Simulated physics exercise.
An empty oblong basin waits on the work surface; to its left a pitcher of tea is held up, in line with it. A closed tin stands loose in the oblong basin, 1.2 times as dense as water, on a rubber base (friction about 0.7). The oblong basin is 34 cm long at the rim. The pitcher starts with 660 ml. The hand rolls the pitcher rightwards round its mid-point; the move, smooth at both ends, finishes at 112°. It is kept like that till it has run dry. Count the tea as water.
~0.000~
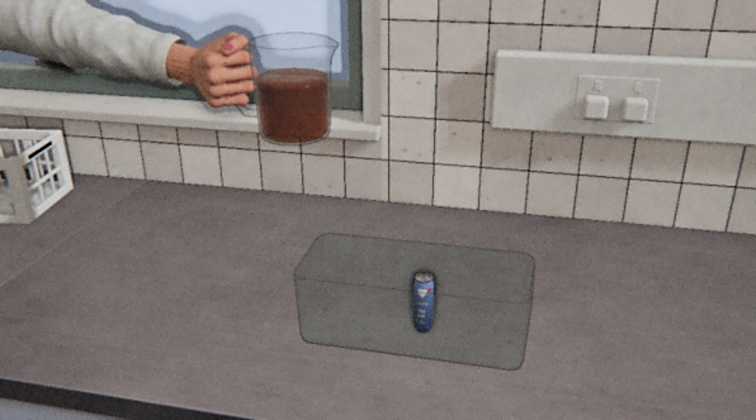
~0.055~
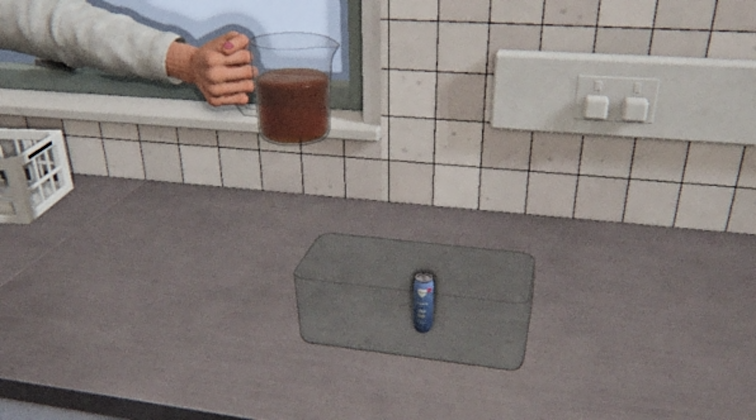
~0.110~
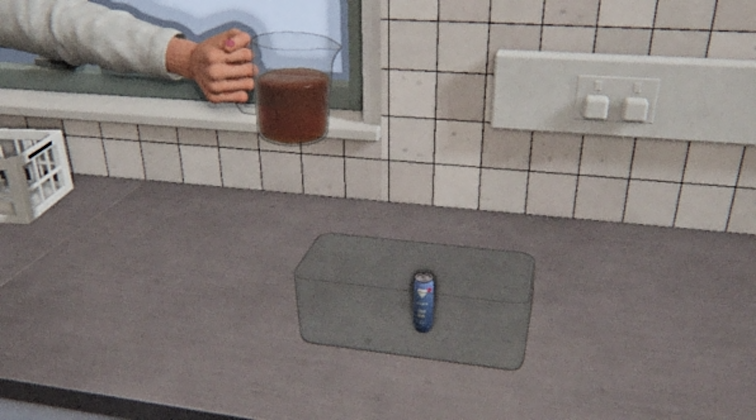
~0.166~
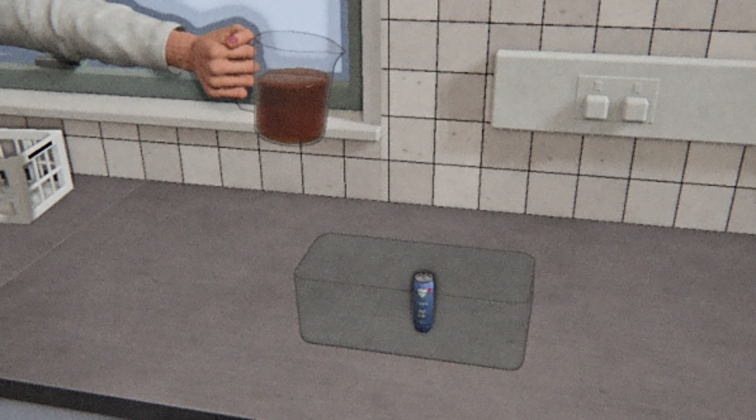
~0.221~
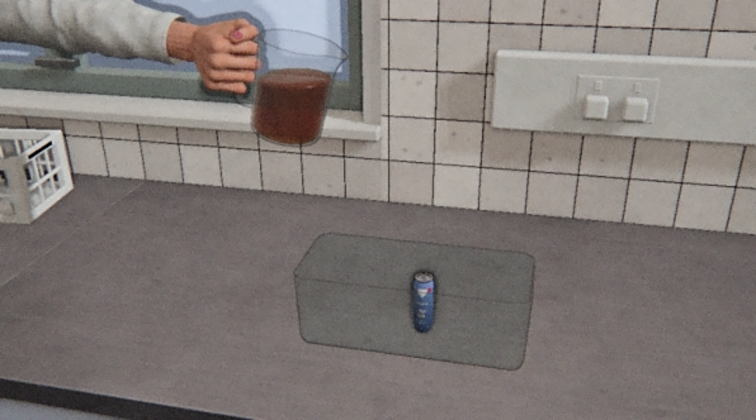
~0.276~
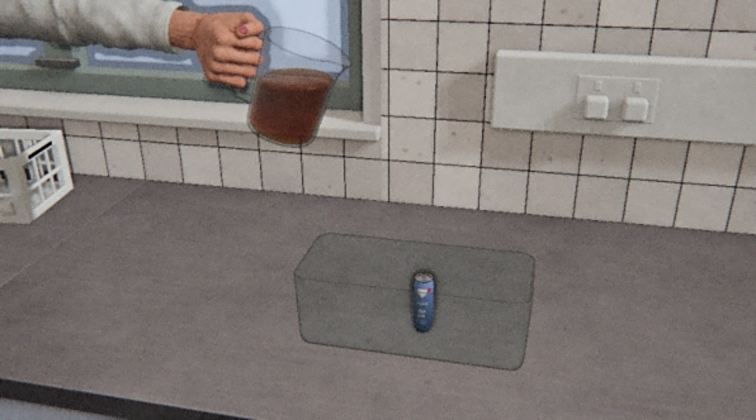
The video shows a hand holding a glass pitcher of reddish-brown tea above a grey countertop, left of a clear oblong basin containing a small blue tin, then gradually tilting the pitcher rightwards while the basin and tin stay still.
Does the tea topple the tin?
The tin falls.
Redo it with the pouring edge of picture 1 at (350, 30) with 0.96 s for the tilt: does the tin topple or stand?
Then it falls.
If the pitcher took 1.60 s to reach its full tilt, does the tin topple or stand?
The tin topples.
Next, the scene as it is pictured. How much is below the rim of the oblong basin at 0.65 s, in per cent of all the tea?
Near 0 in a hundred.
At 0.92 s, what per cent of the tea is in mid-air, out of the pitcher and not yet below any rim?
Some 40 per cent.
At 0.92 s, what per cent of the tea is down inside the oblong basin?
Near 38 in a hundred.
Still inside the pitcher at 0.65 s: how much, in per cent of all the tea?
Some 86 per cent.
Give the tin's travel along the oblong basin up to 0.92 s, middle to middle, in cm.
Some 3 cm.
After 0.65 s the tilt is 80° and 85 per cent is still to pour; the tin stands where it began.
After 0.92 s the tilt is 110° and 22 per cent is still to pour; the tin stands 3 cm from where it began.
After 1.20 s the tilt is 112° and 1 per cent is still to pour; the tin lies on its side.
After 1.51 s the tilt is 112° and 0 per cent is still to pour; the tin lies on its side.
In the end the tin lies on its side.
